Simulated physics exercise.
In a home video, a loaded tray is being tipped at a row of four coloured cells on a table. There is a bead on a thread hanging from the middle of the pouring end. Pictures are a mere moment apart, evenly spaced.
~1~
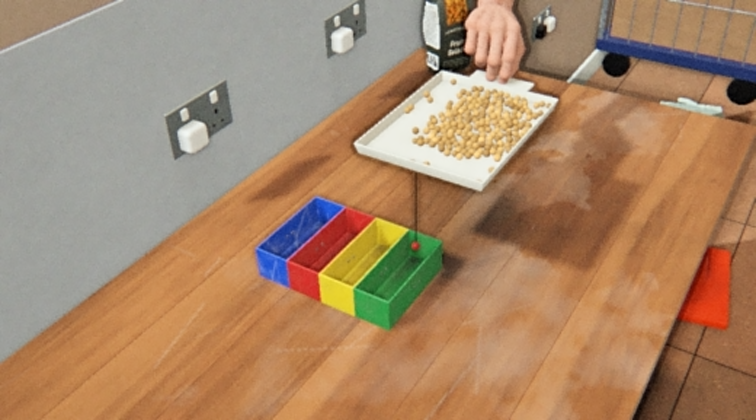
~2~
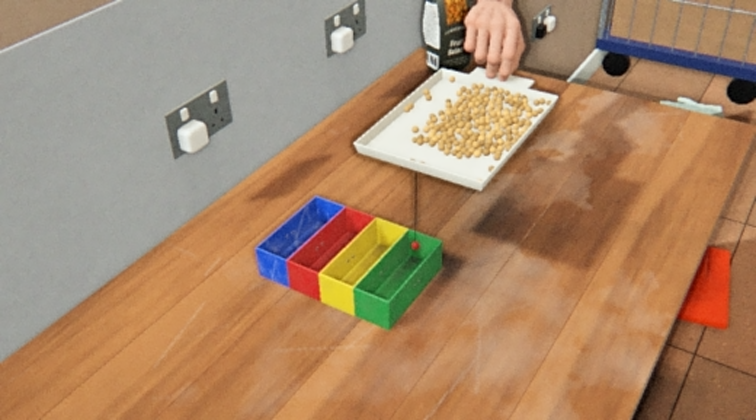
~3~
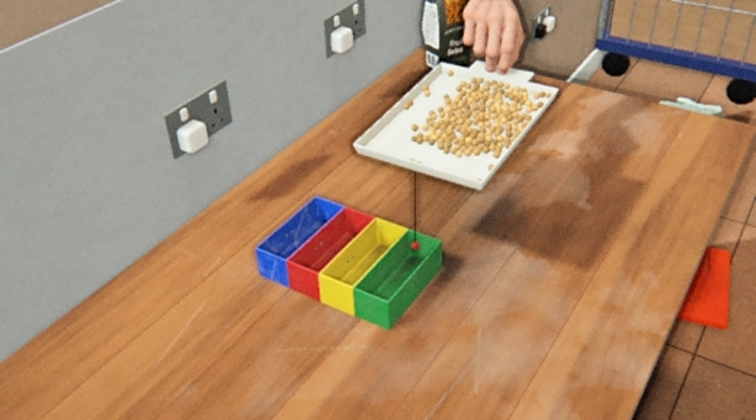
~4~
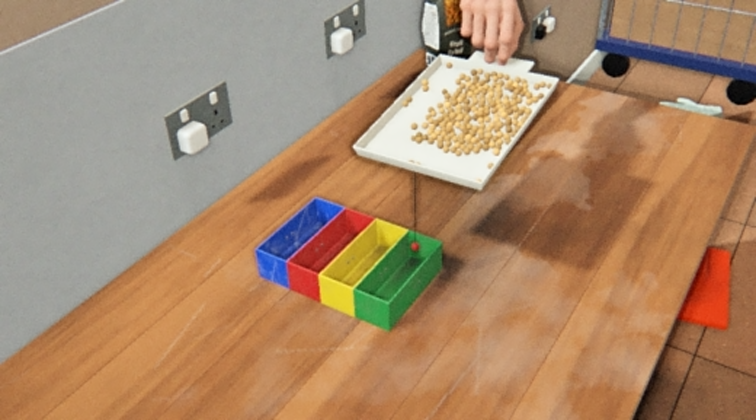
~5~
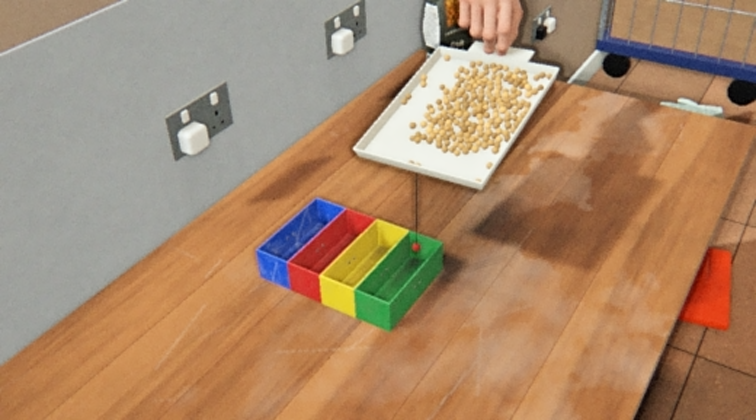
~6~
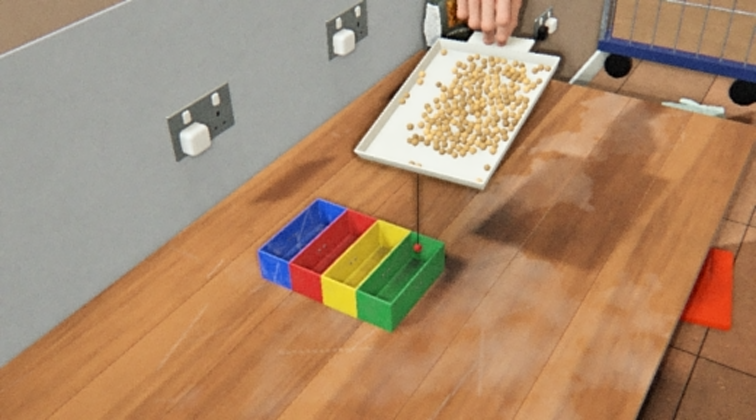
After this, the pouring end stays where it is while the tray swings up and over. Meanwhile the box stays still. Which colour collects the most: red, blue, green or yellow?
Yellow.
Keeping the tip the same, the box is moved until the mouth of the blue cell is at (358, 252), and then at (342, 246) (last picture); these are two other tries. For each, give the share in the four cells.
Estimates in order: 90 percent, 90 percent.
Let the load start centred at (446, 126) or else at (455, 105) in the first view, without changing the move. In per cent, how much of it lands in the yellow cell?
It would be roughly 40 per cent for the first and roughly 40 per cent for the second.
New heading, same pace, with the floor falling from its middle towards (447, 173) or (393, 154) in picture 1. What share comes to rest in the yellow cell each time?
Close to 0 percent first and close to 50 percent second.
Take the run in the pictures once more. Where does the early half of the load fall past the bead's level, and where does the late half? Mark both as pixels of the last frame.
Starting near (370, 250), moving on to near (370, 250).
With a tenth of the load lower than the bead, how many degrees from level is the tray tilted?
It sits at roughly 55°.
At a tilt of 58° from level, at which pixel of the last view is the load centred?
I'd put it at about (403, 156).
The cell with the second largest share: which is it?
Second place: The green one.
Shortly afterwards, tray tipped steeply; the bulk on the tray; a little in the yellow cell; only a few in the red cell; only a few in the green cell; a little falling or outside the box.
Next, tray tipped right over; a little on the tray; near a third in the yellow cell; near a quarter in the green cell; a little in the red cell; near a third falling or outside the box.
Some moments later, tray tipped past a quarter turn; near half in the yellow cell; near a quarter in the green cell; a little in the red cell; only a few in the blue cell; near a quarter falling or outside the box.
In the end, tray tipped past a quarter turn; near half in the yellow cell; near a quarter in the green cell; a little in the red cell; only a few in the blue cell; near a quarter outside the box.
